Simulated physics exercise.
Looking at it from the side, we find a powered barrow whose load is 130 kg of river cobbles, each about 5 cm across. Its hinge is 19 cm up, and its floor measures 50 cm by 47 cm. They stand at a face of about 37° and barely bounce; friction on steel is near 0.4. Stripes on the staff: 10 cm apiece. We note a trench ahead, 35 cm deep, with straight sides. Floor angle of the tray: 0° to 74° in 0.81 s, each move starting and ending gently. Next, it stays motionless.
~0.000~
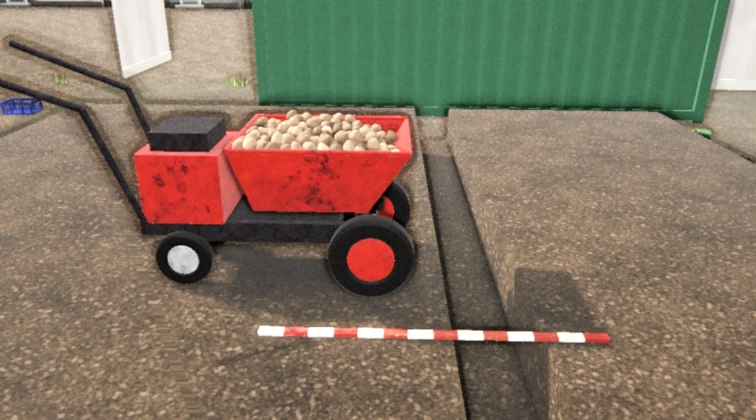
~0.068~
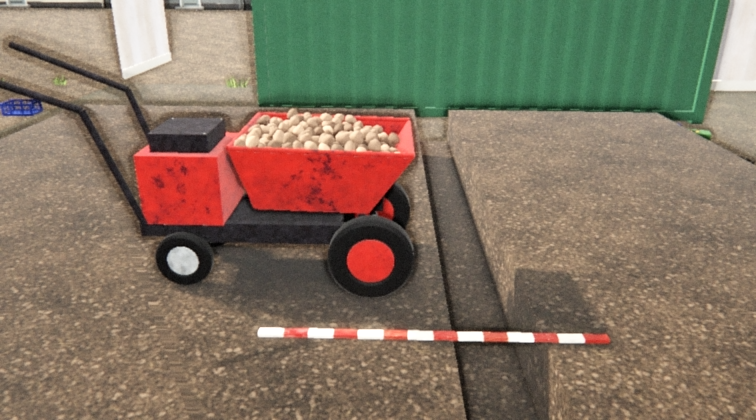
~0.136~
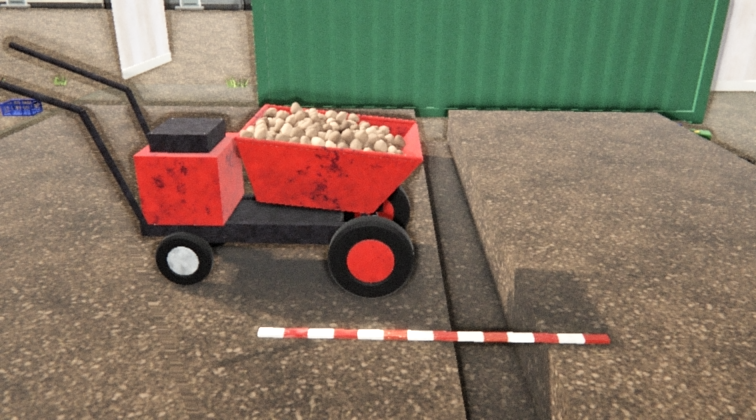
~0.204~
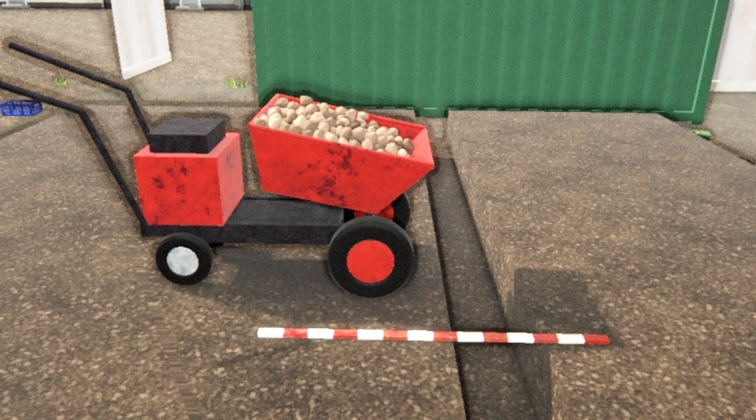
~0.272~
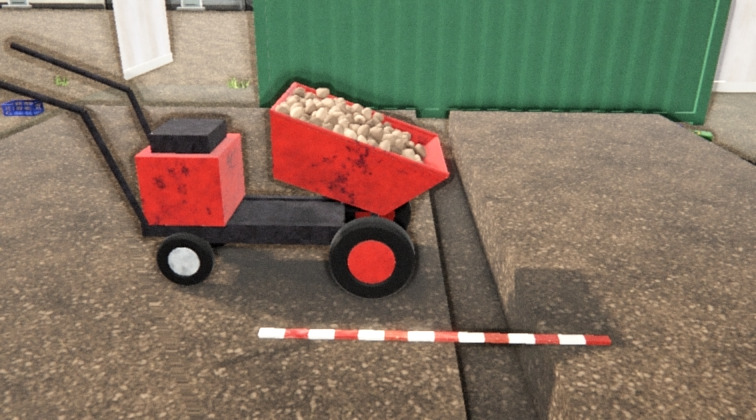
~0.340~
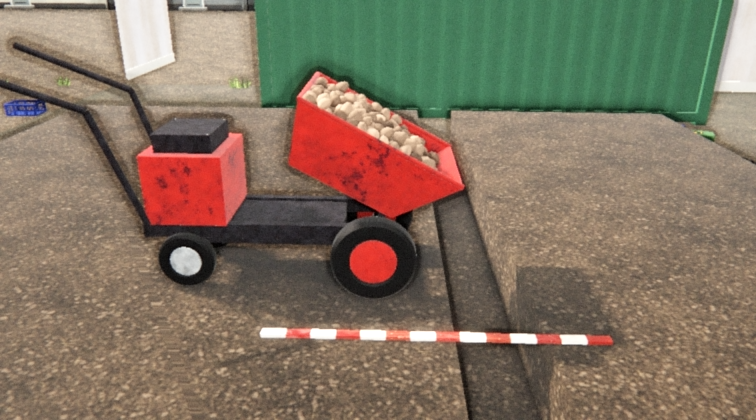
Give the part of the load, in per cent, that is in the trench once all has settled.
Close to 57 in a hundred.
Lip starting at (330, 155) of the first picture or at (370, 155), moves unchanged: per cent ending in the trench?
It'd be around 85 per cent and after that around 90 per cent.
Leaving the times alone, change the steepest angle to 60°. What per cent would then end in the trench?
I'd expect around 35 in a hundred.
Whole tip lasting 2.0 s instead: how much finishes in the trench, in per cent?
Close to 70 percent, then.
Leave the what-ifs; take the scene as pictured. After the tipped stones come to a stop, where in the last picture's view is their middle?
Resting centre: About (509, 303).
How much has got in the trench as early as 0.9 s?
By that point it's something like 15 in a hundred.
After 0.6 s the floor is at 63°; 100 % in the tray; the foremost stones are at (489, 214).
After 0.9 s the floor is at 74°; 60 % in the tray, 16 % in the trench, 24 % past the trench; the foremost stones are at (573, 262).
After 1.3 s the floor is at 74°; 22 % in the tray, 34 % in the trench, 44 % past the trench; the foremost stones are at (705, 267).
After 3.2 s the floor is at 74°; 0 % in the tray, 57 % in the trench, 43 % past the trench; the foremost stones are past the picture's edge.
